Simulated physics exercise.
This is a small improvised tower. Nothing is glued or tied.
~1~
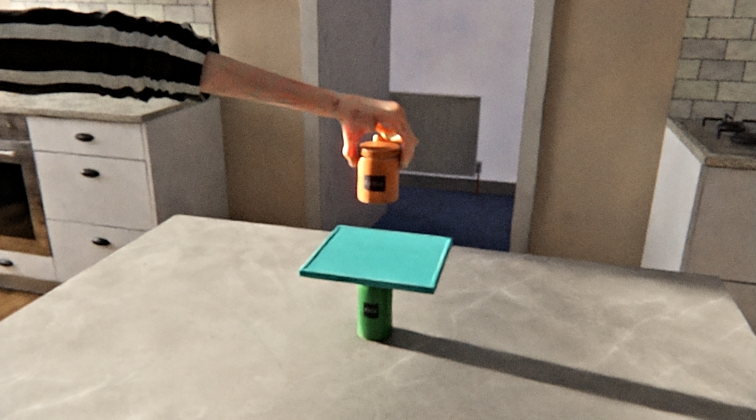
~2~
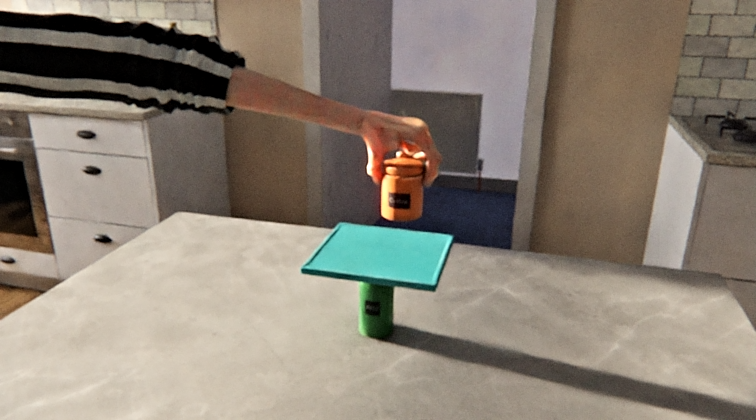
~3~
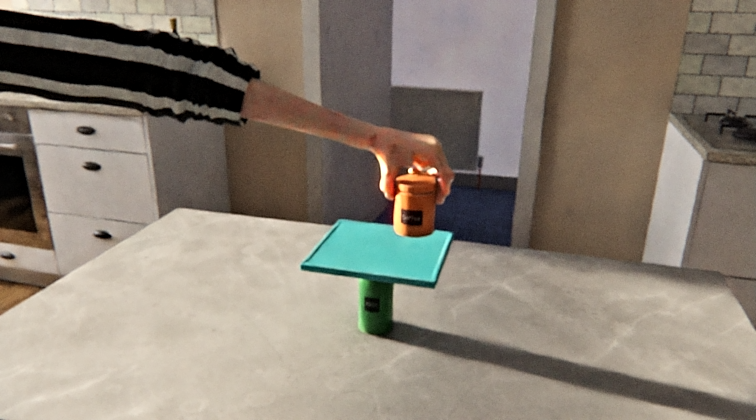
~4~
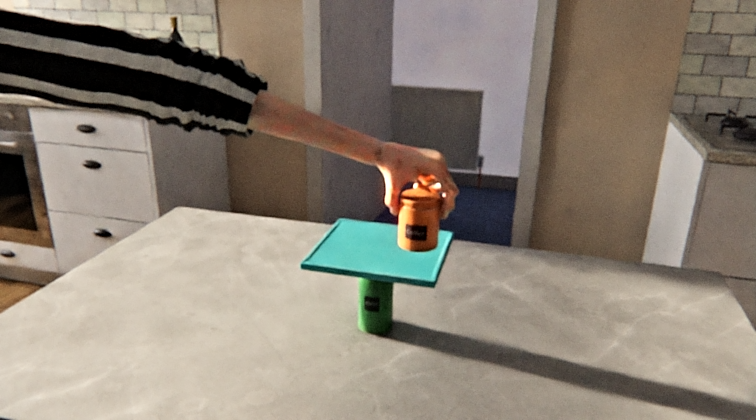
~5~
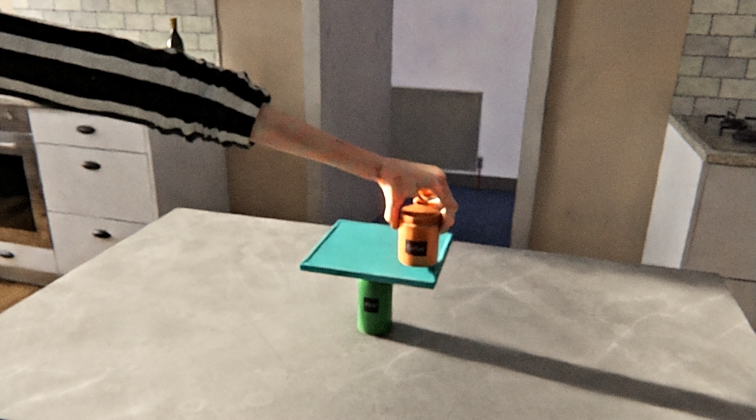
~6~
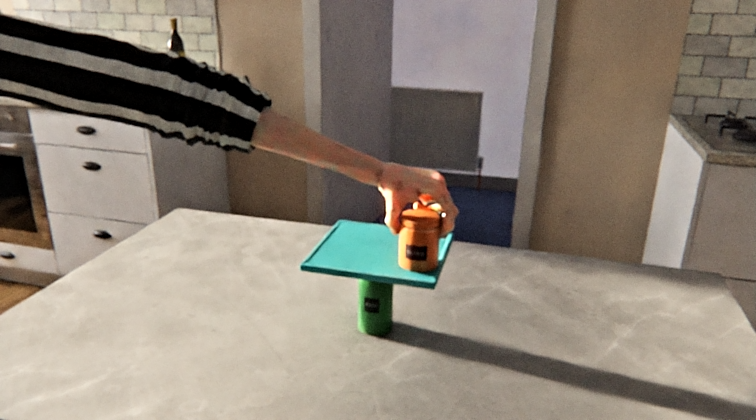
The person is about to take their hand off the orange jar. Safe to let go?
The stack loses its balance.
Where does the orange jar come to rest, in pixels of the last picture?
Near (474, 343).
Then, 0.40 s after the last picture, orange jar now fallen; turquoise lid tipped 70° from how it was.
Then, 0.50 s after the last picture, turquoise lid now fallen.
At rest, fallen, orange jar and turquoise lid; green jar in place. Seen from the same camera at the end, orange jar near (475, 343). The stack comes apart.
